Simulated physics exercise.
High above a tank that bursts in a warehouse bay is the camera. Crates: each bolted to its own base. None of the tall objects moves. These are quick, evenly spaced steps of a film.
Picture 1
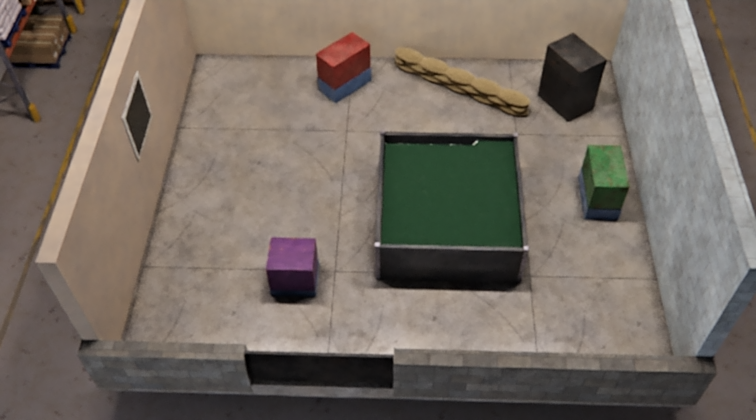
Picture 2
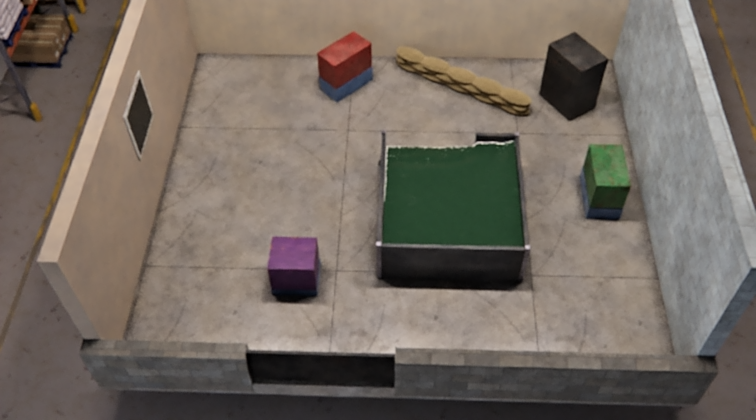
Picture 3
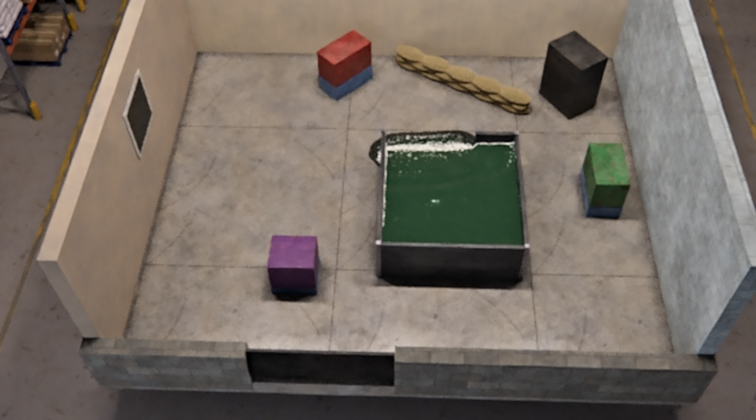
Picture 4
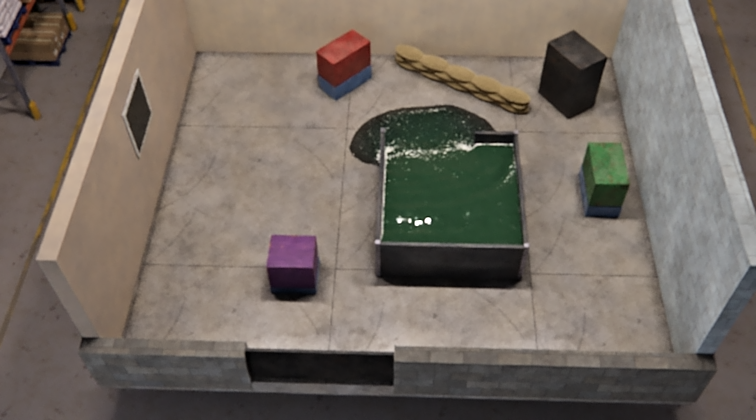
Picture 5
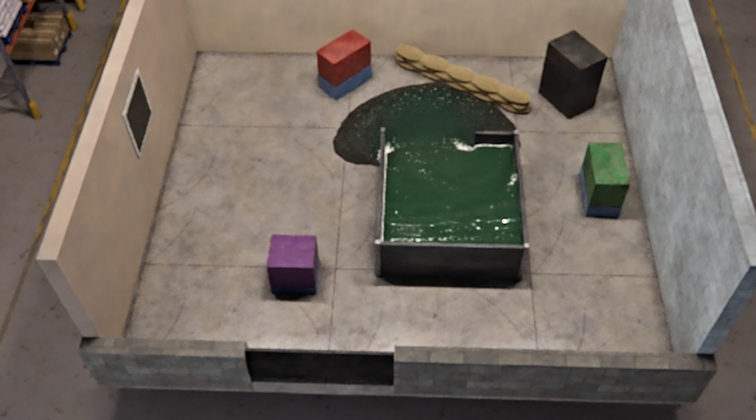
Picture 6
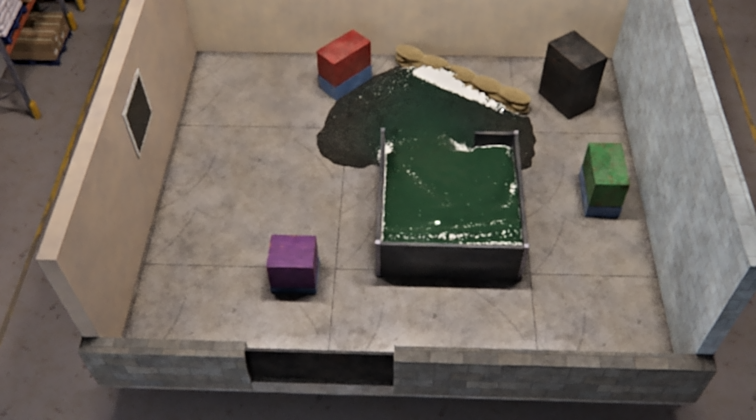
Green water poured out through a gap in the far side of a dark tank, spreading across the floor in a widening dark pool until it reached the long tan barrier behind.
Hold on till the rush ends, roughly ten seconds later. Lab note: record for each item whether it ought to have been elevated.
At the end, the purple crate remains moisture-free; the green crate remains moisture-free; the red crate picks up moisture.
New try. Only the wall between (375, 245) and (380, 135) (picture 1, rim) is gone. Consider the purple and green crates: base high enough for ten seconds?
Purple: Overtopped; green: Not reached.
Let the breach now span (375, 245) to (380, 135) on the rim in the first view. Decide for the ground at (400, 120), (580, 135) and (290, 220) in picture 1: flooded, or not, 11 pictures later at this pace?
Obs. 1: Moisture-free; obs. 2: Moisture-free; obs. 3: Sodden.
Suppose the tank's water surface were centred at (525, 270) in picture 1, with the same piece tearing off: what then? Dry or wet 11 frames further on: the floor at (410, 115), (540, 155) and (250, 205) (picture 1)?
Taking the three spots in order: Swamped, swamped, bare.
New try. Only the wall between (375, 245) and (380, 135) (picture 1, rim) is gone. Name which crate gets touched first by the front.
Answer: The purple one.
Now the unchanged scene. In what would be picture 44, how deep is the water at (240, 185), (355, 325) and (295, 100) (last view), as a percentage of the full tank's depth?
Roughly 8, 0 and 12 per cent, in turn.
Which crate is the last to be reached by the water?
I think it's the purple crate.
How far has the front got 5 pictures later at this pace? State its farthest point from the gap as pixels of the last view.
Somewhere near (299, 54).
A moment on, water covers 20 % of the floor; the purple crate not reached, the green crate not reached, the red crate water round its plinth.
Next, water covers 30 % of the floor; the purple crate not reached, the green crate not reached, the red crate water round its plinth.
Then, water covers 50 % of the floor; the purple crate not reached, the green crate water round its plinth, the red crate water round its plinth.
Later, water covers 80 % of the floor; the purple crate water round its plinth, the green crate water round its plinth, the red crate water round its plinth.
In the end, water covers 95 % of the floor; the purple crate stayed above the water, the green crate stayed above the water, the red crate was topped.
